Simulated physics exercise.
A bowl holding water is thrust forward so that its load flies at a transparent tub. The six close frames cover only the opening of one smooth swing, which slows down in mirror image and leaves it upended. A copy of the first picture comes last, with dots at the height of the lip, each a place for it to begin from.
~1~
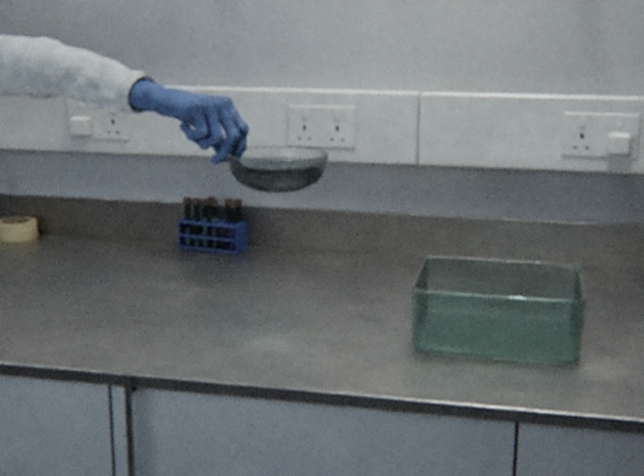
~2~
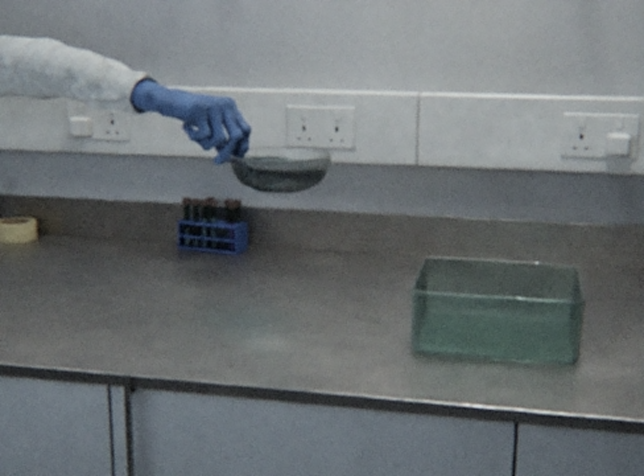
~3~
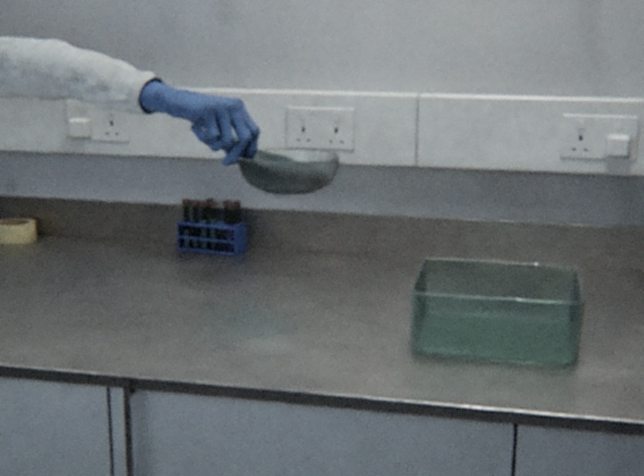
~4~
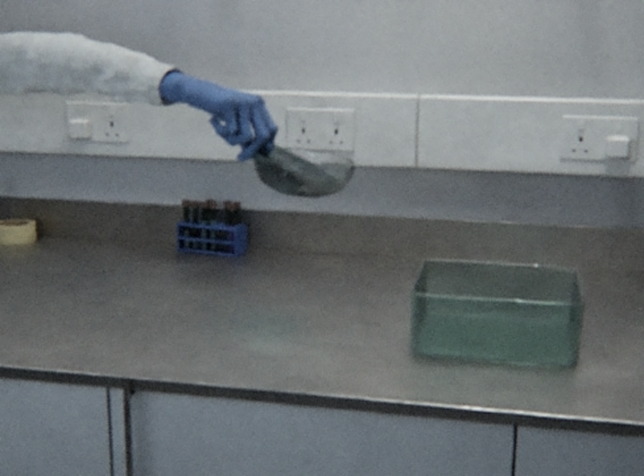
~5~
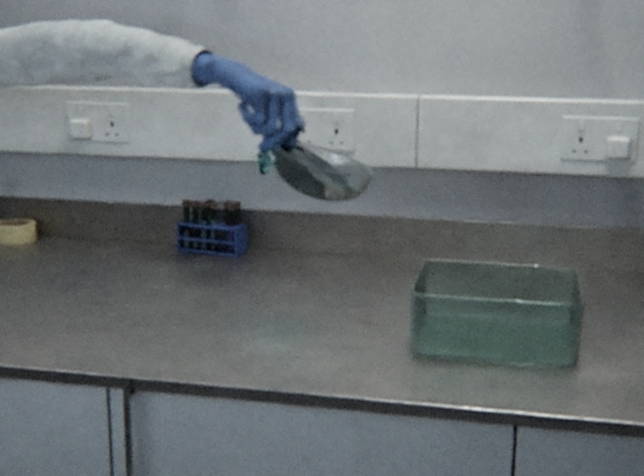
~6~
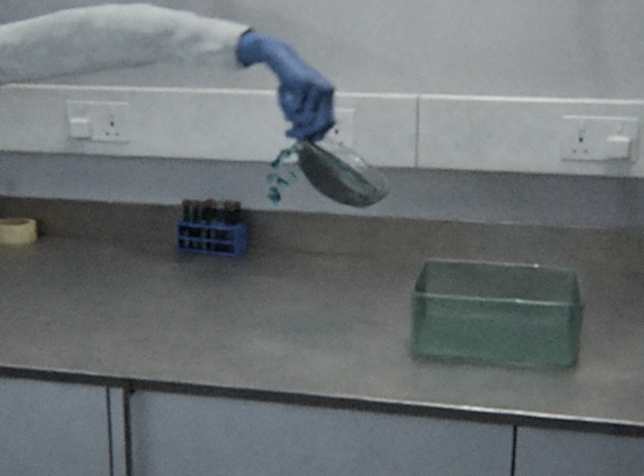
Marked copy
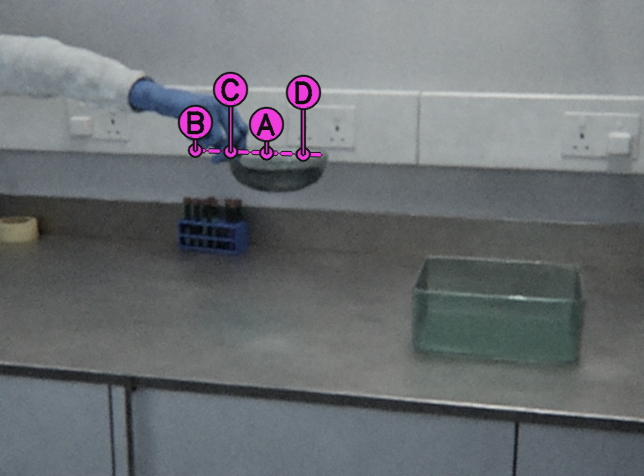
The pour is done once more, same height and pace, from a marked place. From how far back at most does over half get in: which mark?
That is place A.
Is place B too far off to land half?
Yes.
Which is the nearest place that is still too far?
C.
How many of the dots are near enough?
Two.
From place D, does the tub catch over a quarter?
Yes, clearly.
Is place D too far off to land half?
No, not at all.
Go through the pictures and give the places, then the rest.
Upright, lip at (325, 155); tub from (413, 351) to (579, 364); nothing has left yet.
Upright, lip at (328, 155); nothing has left yet.
Upright, lip at (336, 157); water is over the rim, down to (246, 153).
Tipped about 6°, lip at (352, 164); water is over the rim, down to (252, 157).
Tipped about 17°, lip at (371, 175); water is over the rim, down to (264, 172).
Tipped about 32°, lip at (388, 189); water is over the rim, down to (276, 203).
On the marked copy, A at (266, 152); B at (195, 150); C at (230, 151); D at (303, 154).
Choosing A, about 68 % lands in the tub, 21 % falls short and 11 % goes beside or beyond.
Choosing B, about 0 % lands in the tub, 97 % falls short and 3 % goes beside or beyond.
Choosing C, about 23 % lands in the tub, 72 % falls short and 6 % goes beside or beyond.
Choosing D, about 69 % lands in the tub, 12 % falls short and 19 % goes beside or beyond.
